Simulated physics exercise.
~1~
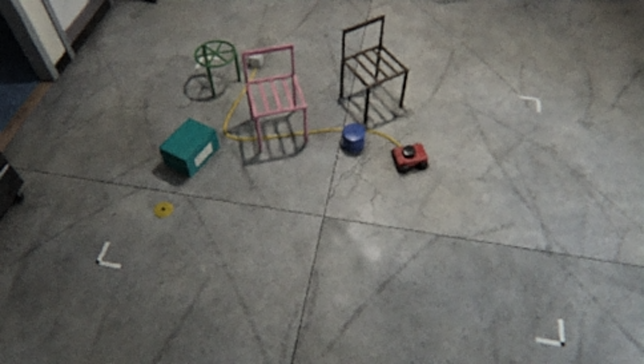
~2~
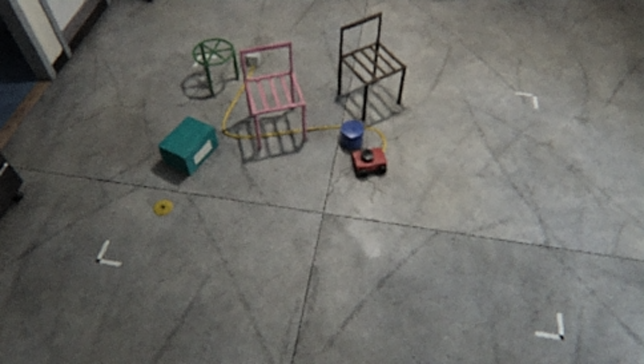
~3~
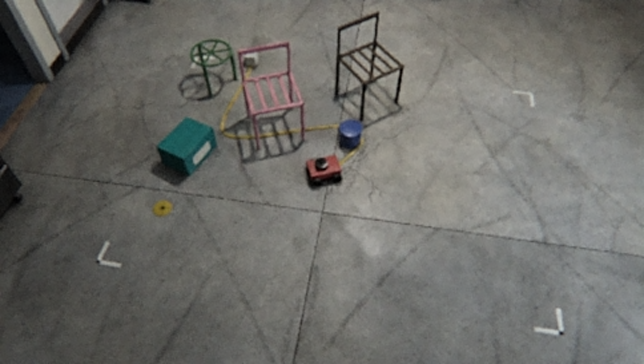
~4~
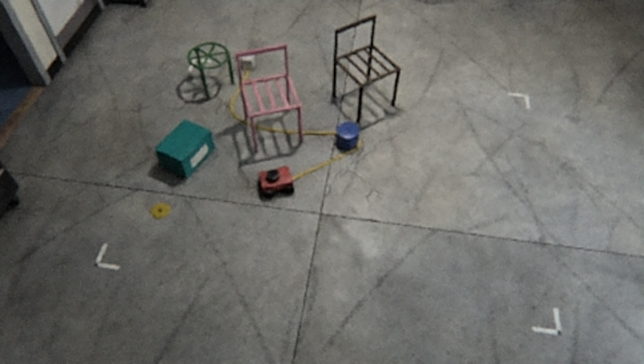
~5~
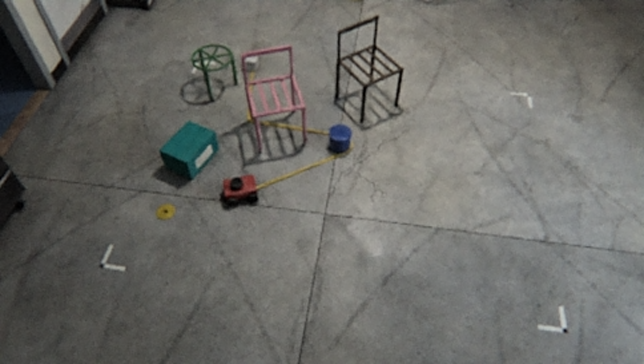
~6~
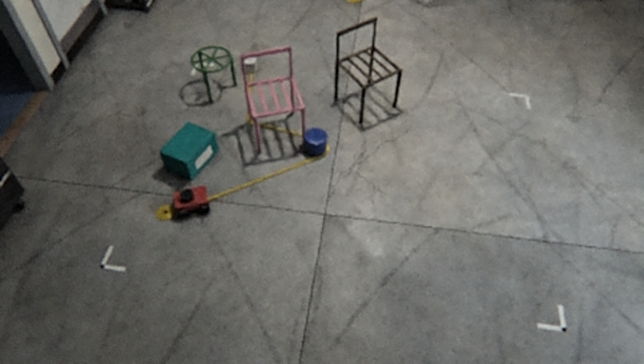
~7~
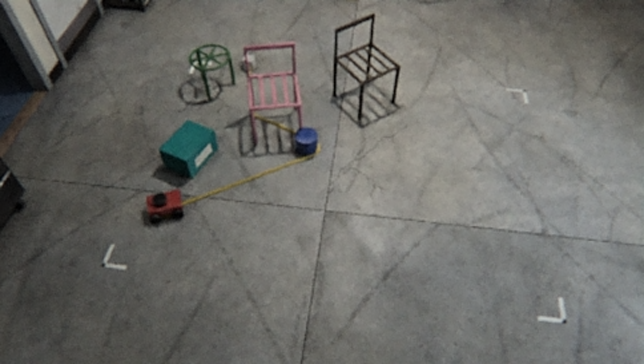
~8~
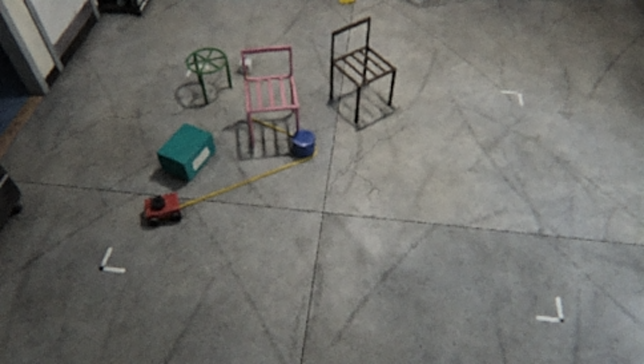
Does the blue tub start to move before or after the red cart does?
The blue tub starts to move after the red cart. The cart is already well on its way left, past the pink chair, when the tub first shifts.
